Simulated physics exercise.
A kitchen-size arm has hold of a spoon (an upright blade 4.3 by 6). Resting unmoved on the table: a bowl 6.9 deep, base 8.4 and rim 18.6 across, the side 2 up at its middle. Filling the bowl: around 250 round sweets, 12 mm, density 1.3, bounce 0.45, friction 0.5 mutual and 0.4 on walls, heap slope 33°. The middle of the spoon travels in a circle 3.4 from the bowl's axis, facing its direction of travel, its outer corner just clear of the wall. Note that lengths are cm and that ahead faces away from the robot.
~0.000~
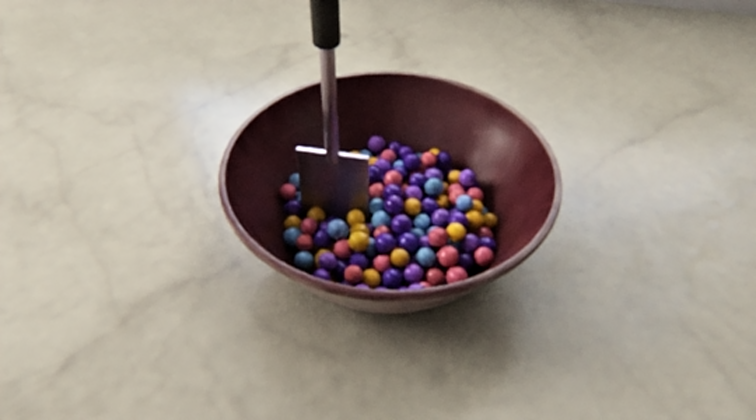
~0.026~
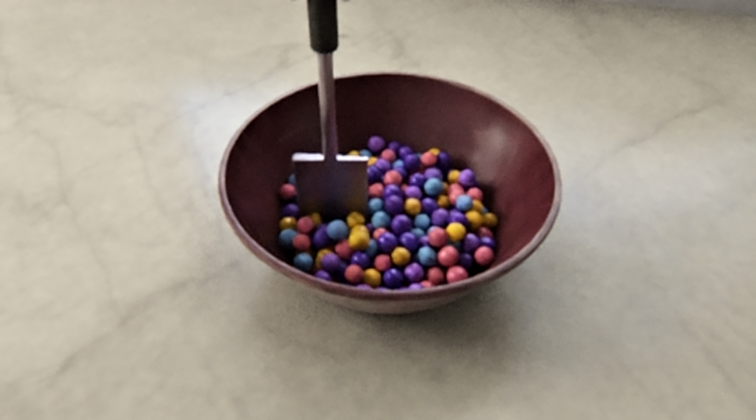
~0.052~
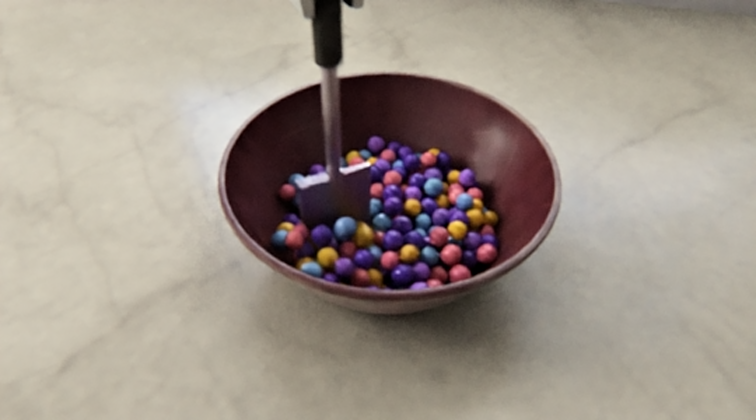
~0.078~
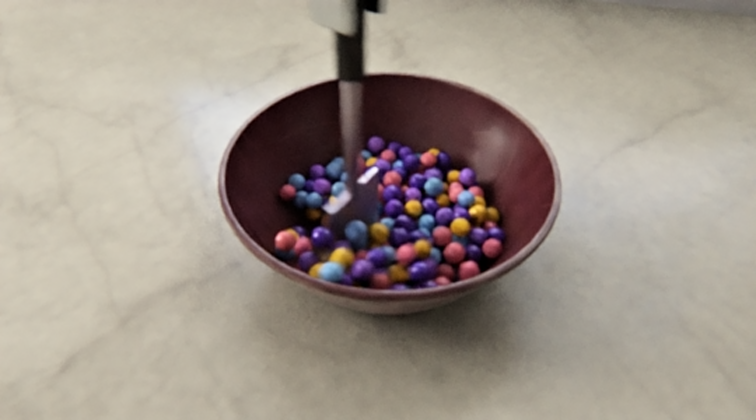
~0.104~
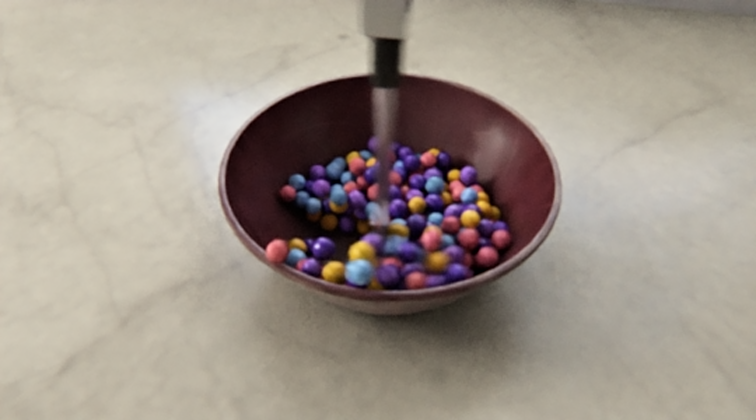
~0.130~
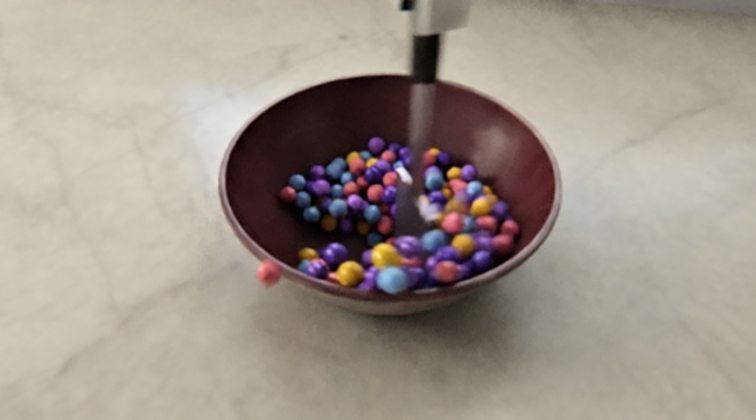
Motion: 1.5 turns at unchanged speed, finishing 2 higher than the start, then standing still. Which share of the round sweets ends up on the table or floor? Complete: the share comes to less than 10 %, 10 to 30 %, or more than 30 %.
The share comes to between 10 and 30 %.
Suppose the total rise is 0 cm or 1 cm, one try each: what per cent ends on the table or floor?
About 25 per cent on the first try and 20 per cent on the second.
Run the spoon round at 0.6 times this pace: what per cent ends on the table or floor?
That gives about 0 percent.
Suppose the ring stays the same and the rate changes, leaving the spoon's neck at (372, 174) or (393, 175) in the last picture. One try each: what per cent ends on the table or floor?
Some 5 and 10 per cent respectively.
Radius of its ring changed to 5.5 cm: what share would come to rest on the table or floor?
It would come to about 0 per cent.
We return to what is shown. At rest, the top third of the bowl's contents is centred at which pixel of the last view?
The centre sits around (369, 217) in the last picture.
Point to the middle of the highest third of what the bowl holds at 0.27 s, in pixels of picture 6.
The top third is centred near (387, 117) in the last picture.
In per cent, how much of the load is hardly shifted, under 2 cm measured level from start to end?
Near 5 per cent of the pieces.
By 0.27 s, 281° round, highest piece 11 above the table; 226 in the bowl, 6 on the table or floor, 16 in flight or on the tool.
By 0.41 s, 79° round, highest piece 8 above the table; 209 in the bowl, 32 on the table or floor, 7 in flight or on the tool.
By 0.68 s, 180° round, highest piece 5 above the table; 207 in the bowl, 41 on the table or floor.
By 1.38 s, 180° round, highest piece 5 above the table; 207 in the bowl, 41 on the table or floor.
Final count, 207 in the bowl, 41 on the table or floor. That is 17 % on the table or floor.
